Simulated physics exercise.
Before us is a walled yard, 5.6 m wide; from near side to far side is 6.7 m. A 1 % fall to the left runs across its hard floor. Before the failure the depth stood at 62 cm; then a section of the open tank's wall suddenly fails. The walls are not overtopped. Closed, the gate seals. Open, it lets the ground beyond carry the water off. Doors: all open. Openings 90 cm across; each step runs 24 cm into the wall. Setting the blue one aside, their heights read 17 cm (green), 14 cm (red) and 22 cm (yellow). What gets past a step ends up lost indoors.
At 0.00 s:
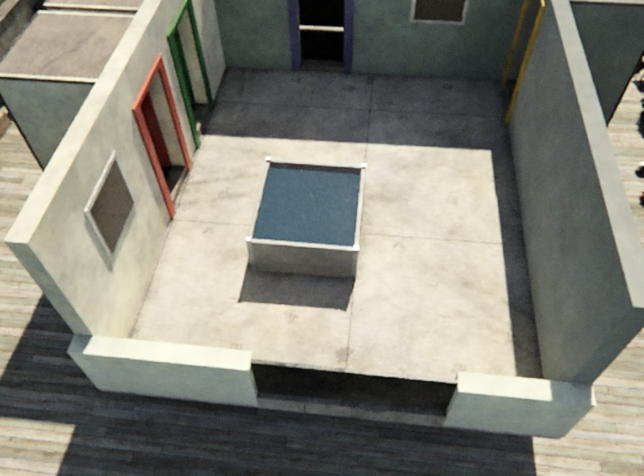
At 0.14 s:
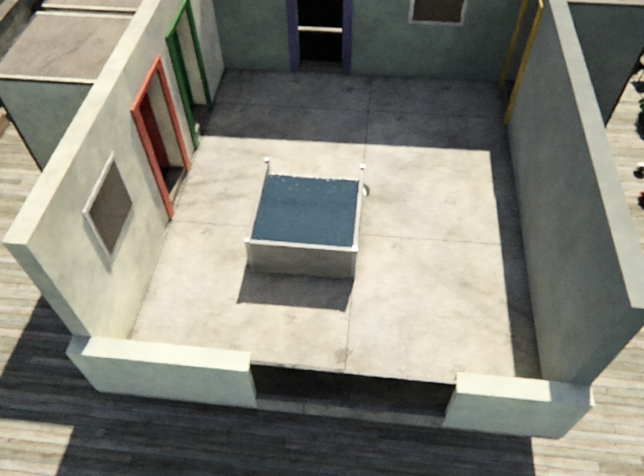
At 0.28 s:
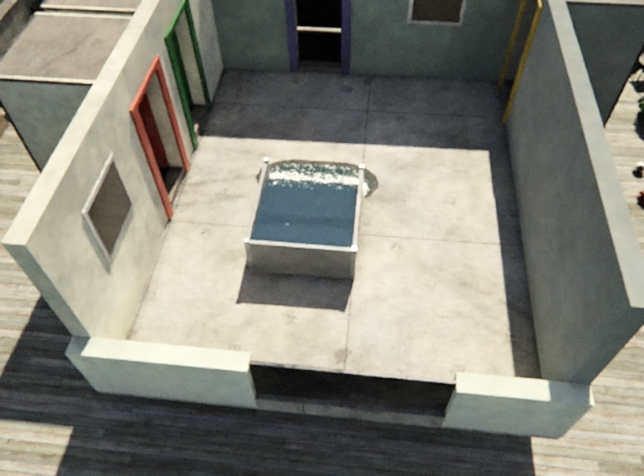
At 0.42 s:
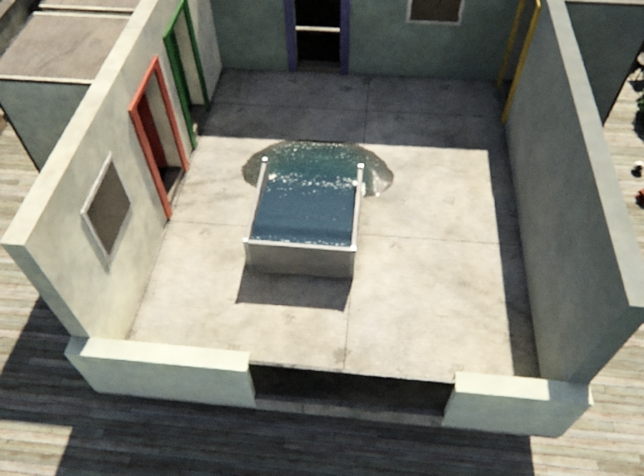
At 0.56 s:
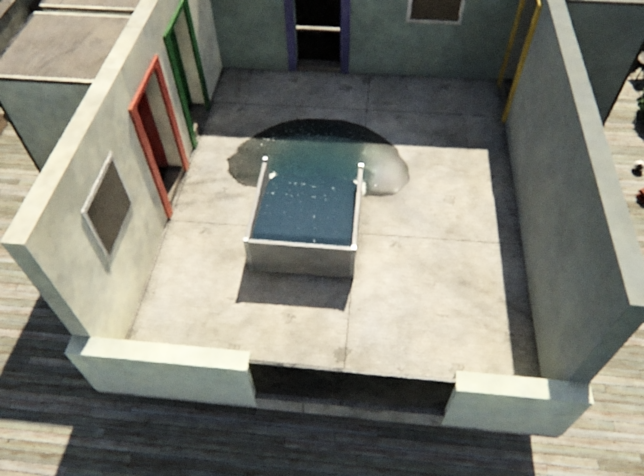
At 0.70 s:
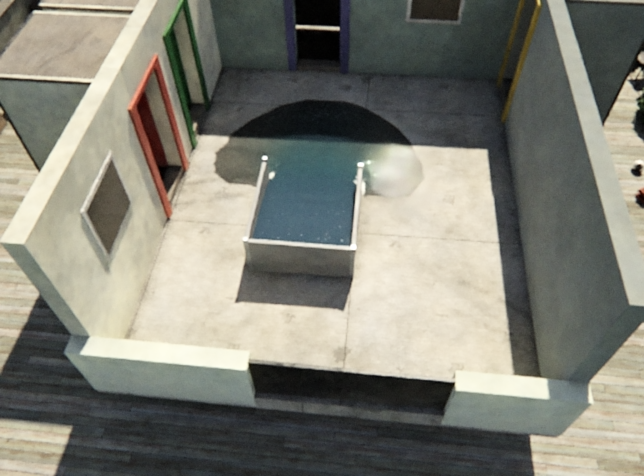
We see a small open tank of blue water in a walled yard with coloured doorways; water pours out over its far side, spreading across the pale floor behind it in a widening, dark, rounded pool.
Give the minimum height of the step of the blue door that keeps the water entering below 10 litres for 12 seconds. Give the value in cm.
Minimum height: About 22 cm.
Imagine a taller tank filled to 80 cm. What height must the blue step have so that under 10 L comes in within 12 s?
Then a height close to 30 cm.
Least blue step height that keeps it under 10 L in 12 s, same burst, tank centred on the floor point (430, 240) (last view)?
A height near 10.5 cm.
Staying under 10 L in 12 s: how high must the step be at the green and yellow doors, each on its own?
You'd want about 8.0 centimetres at green and about 12.5 centimetres at yellow.
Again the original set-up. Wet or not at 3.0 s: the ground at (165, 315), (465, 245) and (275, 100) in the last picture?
First bone-dry, second bone-dry, third wet through.
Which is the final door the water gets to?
That would be the red door.
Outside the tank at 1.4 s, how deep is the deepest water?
About 24 cm at most.
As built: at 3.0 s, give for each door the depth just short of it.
In cm: Green 7, red 0, yellow 16, blue 17.
After 1.4 s water covers 35 % of the floor, deepest (24 cm) near (335, 73); 19 cm at the blue door, 18 litres in over its 11 cm step.
After 3.0 s water covers 40 % of the floor, deepest (24 cm) near (274, 70); 17 cm at the blue door, 117 litres in over its 11 cm step.
After 12.0 s water covers 95 % of the floor, deepest (8 cm) near (290, 288); 3 cm at the blue door, 132 litres in over its 11 cm step.
At the blue door as built, the water arrived by 1.0 s and peaked near 26 cm at 2.0 s.
With a step of 18.5 cm, 33 litres would have come in within the 12 s; with 25 cm, 3 litres. So under 10 litres takes about 22 cm.
